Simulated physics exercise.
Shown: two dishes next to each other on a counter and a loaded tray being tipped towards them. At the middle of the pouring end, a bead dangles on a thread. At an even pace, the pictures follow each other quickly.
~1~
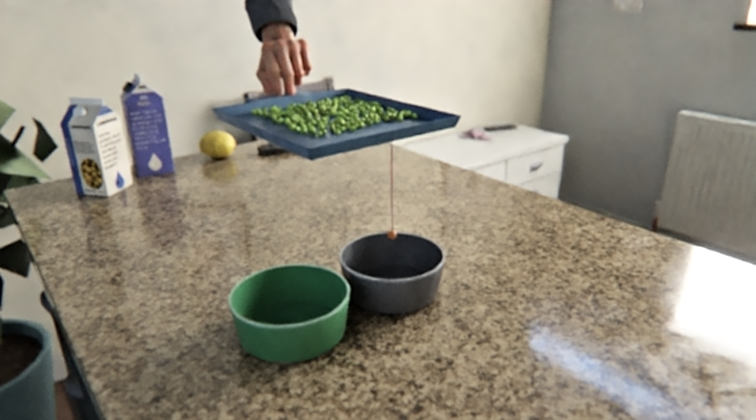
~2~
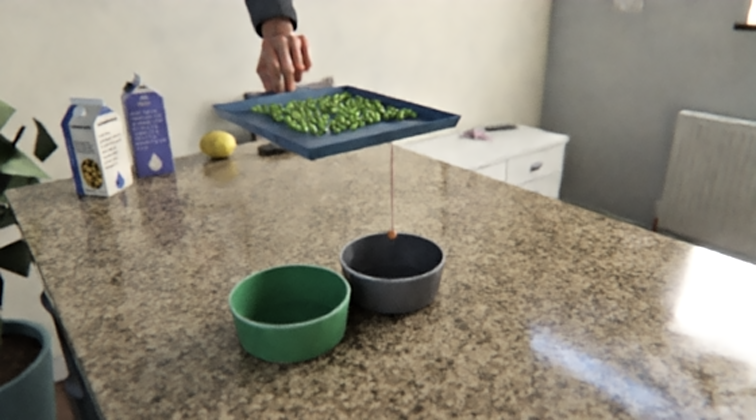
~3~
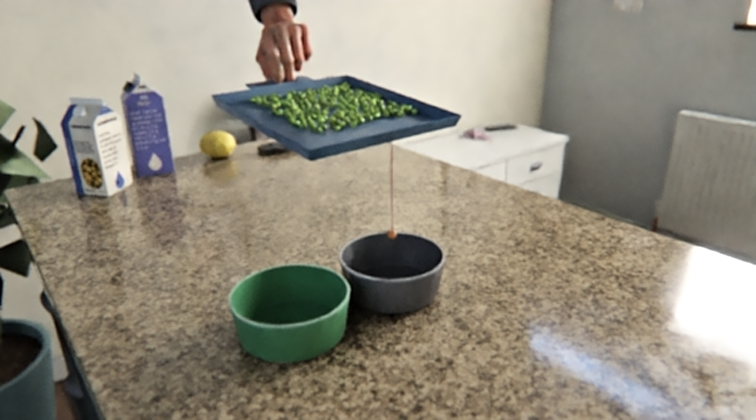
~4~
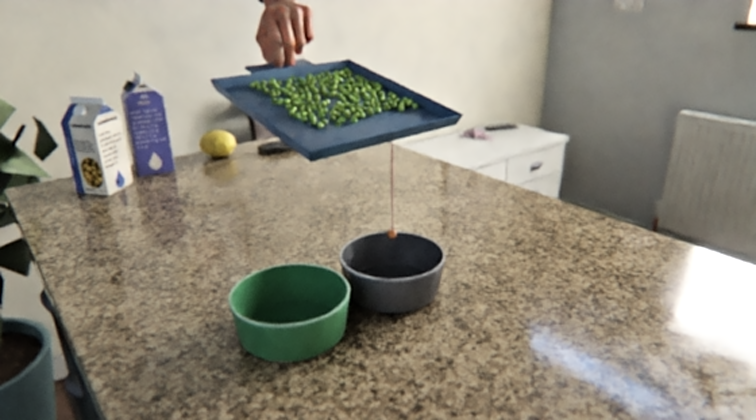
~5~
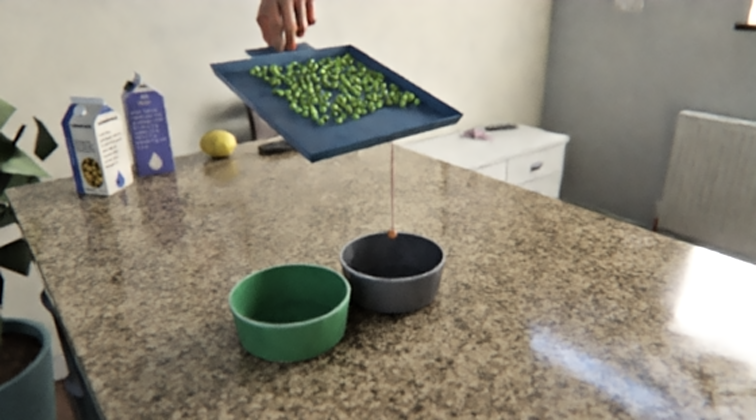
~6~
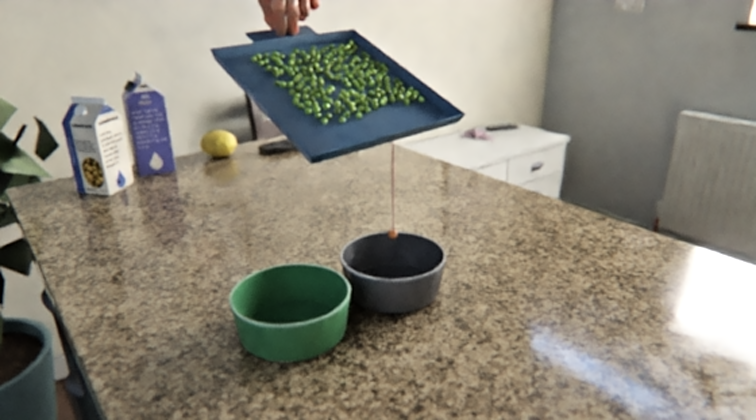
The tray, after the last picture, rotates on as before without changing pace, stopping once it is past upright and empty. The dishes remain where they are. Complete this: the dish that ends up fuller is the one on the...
Right.
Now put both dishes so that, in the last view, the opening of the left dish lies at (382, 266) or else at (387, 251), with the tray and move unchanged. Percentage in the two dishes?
In order, about 70 and 40 in a hundred.
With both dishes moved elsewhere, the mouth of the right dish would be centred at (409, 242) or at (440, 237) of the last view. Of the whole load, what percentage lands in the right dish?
Approximately 30 percent, followed by approximately 20 percent.
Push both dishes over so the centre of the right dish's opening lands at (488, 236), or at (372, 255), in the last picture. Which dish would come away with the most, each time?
The dish to the left, then the dish to the right.
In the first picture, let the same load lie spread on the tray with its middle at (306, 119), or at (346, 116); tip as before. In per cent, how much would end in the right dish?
In turn 50 and 50 in a hundred.
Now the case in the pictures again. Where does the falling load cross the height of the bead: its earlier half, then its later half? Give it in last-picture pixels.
Early-half point (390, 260); late-half point (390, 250).
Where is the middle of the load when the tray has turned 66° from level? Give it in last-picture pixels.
The load is centred about (386, 151).
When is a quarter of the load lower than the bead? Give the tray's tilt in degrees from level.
The angle is around 65°.
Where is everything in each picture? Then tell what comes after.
Corners of the pouring end (310, 146) and (456, 115), level; middle of the load (332, 113), dried peas; left dish (322, 335); right dish (427, 289); bead on its thread (392, 235), in the first frame.
Corners of the pouring end (310, 147) and (456, 115), level; middle of the load (332, 111), in the second frame.
Corners of the pouring end (310, 148) and (456, 115), tipped barely, lowest at the left corner; middle of the load (332, 105), in the third frame.
Corners of the pouring end (311, 149) and (458, 113), tipped a little, lowest at the left corner; middle of the load (333, 94), in the fourth frame.
Corners of the pouring end (312, 151) and (459, 113), tipped clearly, lowest at the left corner; middle of the load (334, 85), in the fifth frame.
Corners of the pouring end (313, 152) and (460, 113), tipped clearly, lowest at the left corner; middle of the load (337, 78), roughly half on the move; left dish (323, 335); right dish (428, 289), in the sixth frame.
Just after the last frame, tray tipped steeply; roughly half on the tray; just a few in the left dish; about a tenth in the right dish; about a tenth outside both; roughly a quarter in the air.
A moment on, tray tipped past a quarter turn; just a few on the tray; about a tenth in the left dish; roughly a third in the right dish; roughly a third outside both; roughly a quarter in the air.
Further on, tray tipped past a quarter turn; about a tenth in the left dish; roughly half in the right dish; roughly a third outside both.
When it is over, tray tipped past a quarter turn; about a tenth in the left dish; roughly half in the right dish; roughly a third outside both.
